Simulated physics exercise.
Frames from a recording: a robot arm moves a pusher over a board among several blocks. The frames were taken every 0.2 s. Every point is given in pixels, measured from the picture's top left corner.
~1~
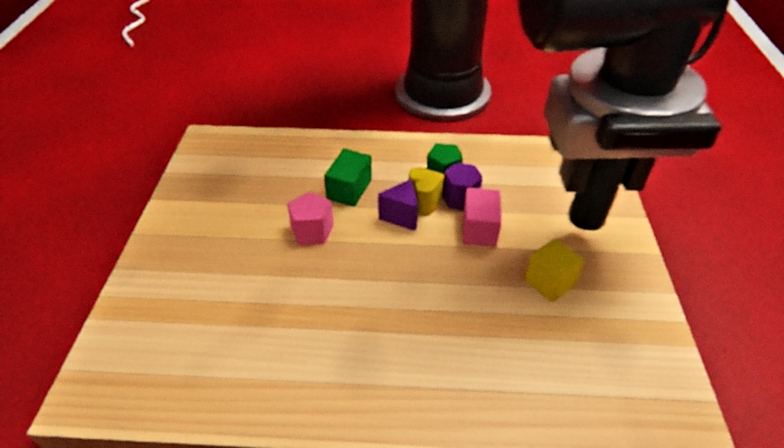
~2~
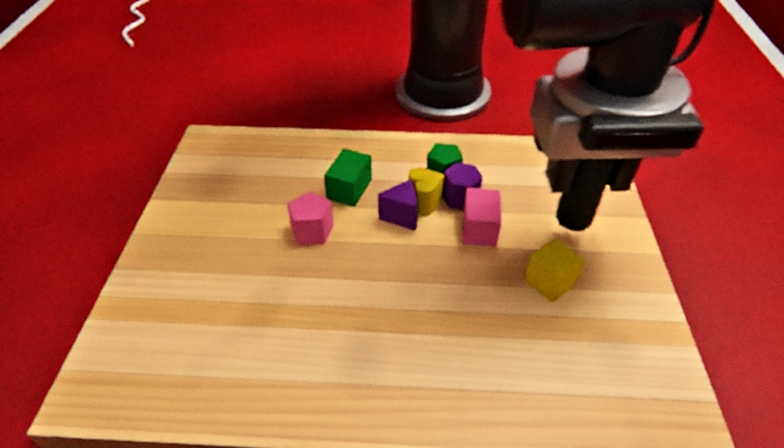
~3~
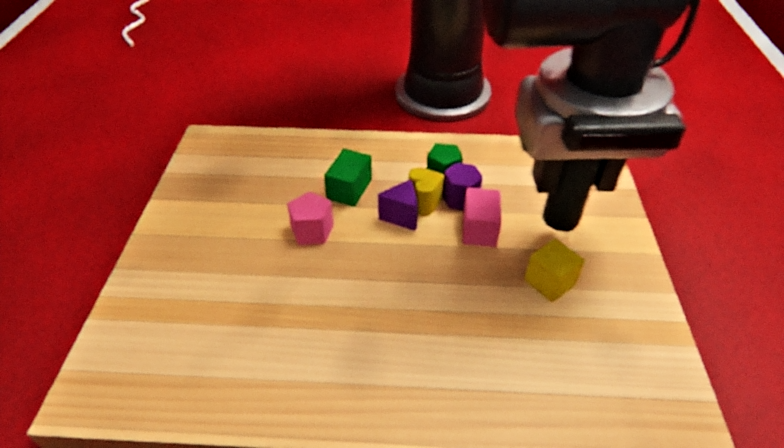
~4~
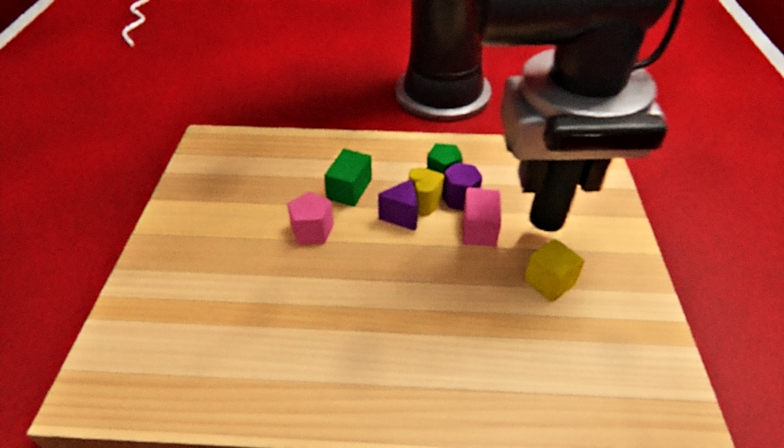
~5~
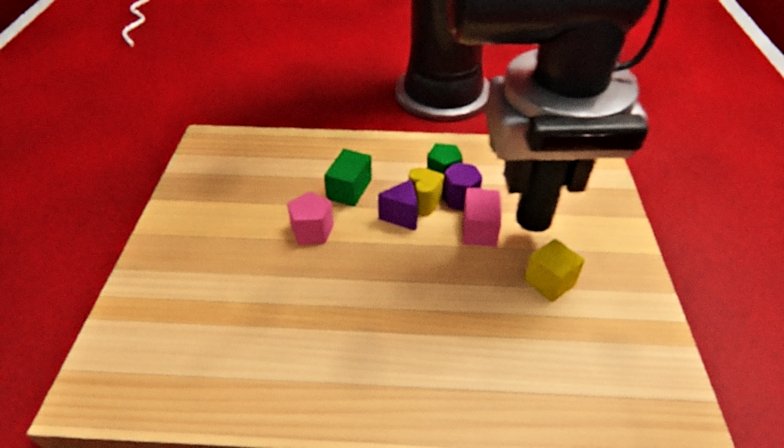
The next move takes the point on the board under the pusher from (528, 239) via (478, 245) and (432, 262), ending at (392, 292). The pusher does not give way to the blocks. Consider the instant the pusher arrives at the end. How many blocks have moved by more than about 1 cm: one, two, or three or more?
The answer is one block, counting only moves over 1 cm.
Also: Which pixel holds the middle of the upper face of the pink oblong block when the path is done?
Answer: (446, 202).
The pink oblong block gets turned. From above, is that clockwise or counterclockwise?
Its spin: Clockwise.
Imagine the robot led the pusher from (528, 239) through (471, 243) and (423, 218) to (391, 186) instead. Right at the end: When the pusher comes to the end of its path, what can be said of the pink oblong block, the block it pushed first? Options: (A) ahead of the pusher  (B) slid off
I choose A.
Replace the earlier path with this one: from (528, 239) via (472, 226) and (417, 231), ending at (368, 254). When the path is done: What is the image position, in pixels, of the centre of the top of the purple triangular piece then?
(334, 190)
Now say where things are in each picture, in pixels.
The first frame shows tip of the pusher (586, 219), middles of tops, pink oblong block (484, 204), yellow square block (558, 257).
The second frame shows pusher (573, 220), nothing pushed.
The third frame shows pusher (560, 220), nothing pushed.
The fourth frame shows pusher (547, 220), nothing pushed.
The fifth frame shows pusher (533, 221), pink oblong block (484, 204), yellow square block (558, 257).
What follows on the original path. One third of the way, pusher (480, 227); pink oblong block (454, 202), turned 45° clockwise.
Two thirds of the way, pusher (433, 244); pink oblong block (446, 202), turned 60° clockwise.
At the end, pusher (392, 273); pink oblong block (446, 202), turned 60° clockwise; yellow square block unmoved.
